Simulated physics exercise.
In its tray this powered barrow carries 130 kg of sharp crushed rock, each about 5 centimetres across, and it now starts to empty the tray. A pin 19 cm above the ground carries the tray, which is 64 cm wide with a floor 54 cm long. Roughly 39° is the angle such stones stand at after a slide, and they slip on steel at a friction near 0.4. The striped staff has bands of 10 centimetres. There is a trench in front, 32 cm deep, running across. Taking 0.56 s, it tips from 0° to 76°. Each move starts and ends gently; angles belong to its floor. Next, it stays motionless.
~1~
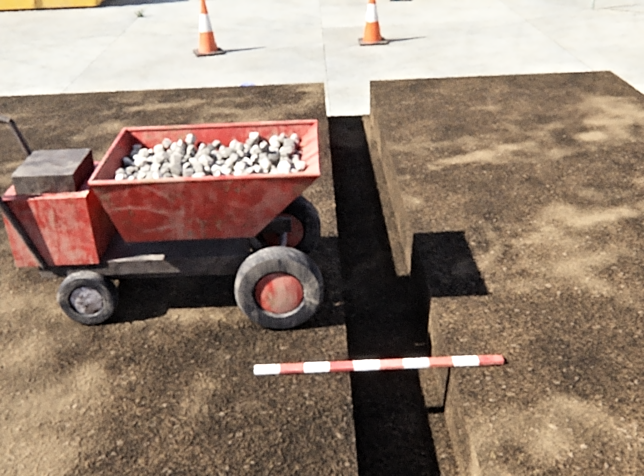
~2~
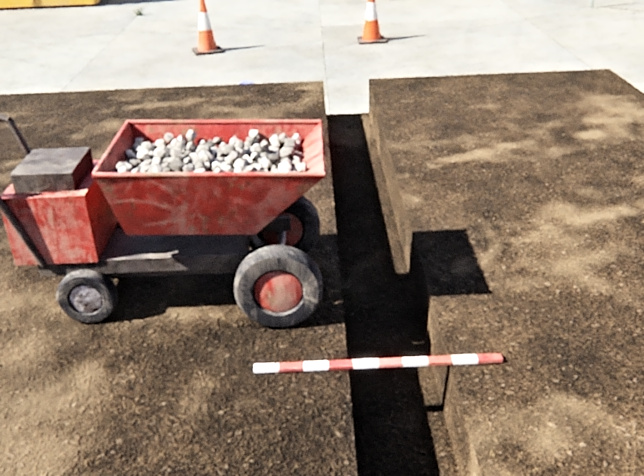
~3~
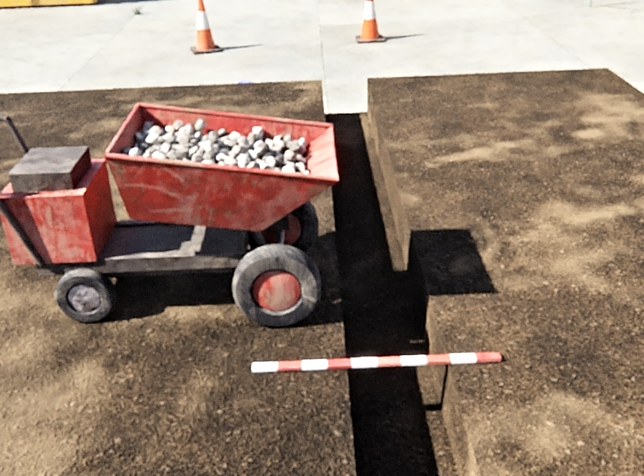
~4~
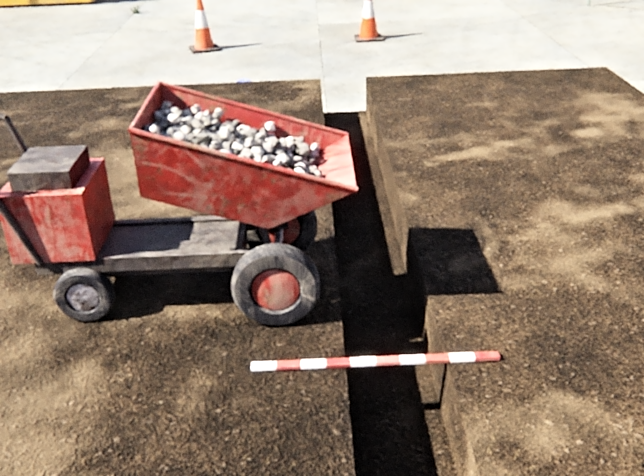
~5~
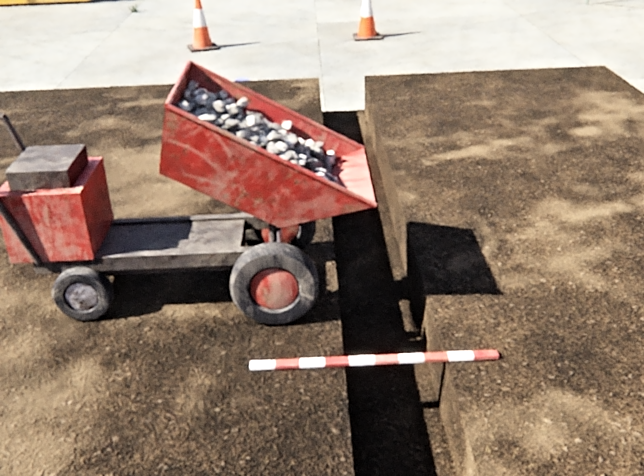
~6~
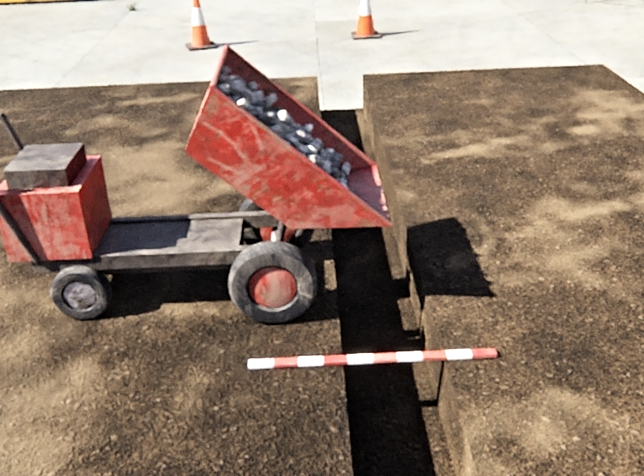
A red motorized barrow loaded with pale grey stones stands on brown, gravelly ground at left, seen from above and to the side in bright sunlight. A dark trench lies to its right, with a red-and-white striped staff across it and two orange cones on pale paving behind. The tray tilts steadily steeper, its rear rising and its lip lowering over the trench, while the view shifts very slightly.
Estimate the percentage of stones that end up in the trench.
Roughly 25 per cent.
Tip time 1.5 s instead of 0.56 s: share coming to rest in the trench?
Near 50 per cent.
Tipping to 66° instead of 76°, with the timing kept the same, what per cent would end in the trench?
About 30%.
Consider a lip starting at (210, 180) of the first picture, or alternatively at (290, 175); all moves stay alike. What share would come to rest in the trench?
First place roughly 85%, second roughly 50%.
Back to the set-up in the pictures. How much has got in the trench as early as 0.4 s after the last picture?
Approx. 10 % of the load.
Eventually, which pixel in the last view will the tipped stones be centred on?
Roughly (477, 274), I'd say.
Then, 0.1 s after the last picture the floor is at 64°, 100 % in the tray; the foremost stones are at (385, 228).
Then, 0.4 s after the last picture the floor is at 76°, 55 % in the tray, 8 % in the trench, 37 % past the trench; the foremost stones are at (490, 278).
Then, 0.7 s after the last picture the floor is at 76°, 3 % in the tray, 19 % in the trench, 78 % past the trench; the foremost stones are past the picture's edge.
Then, 2.7 s after the last picture the floor is at 76°, 0 % in the tray, 25 % in the trench, 75 % past the trench; the foremost stones are past the picture's edge.
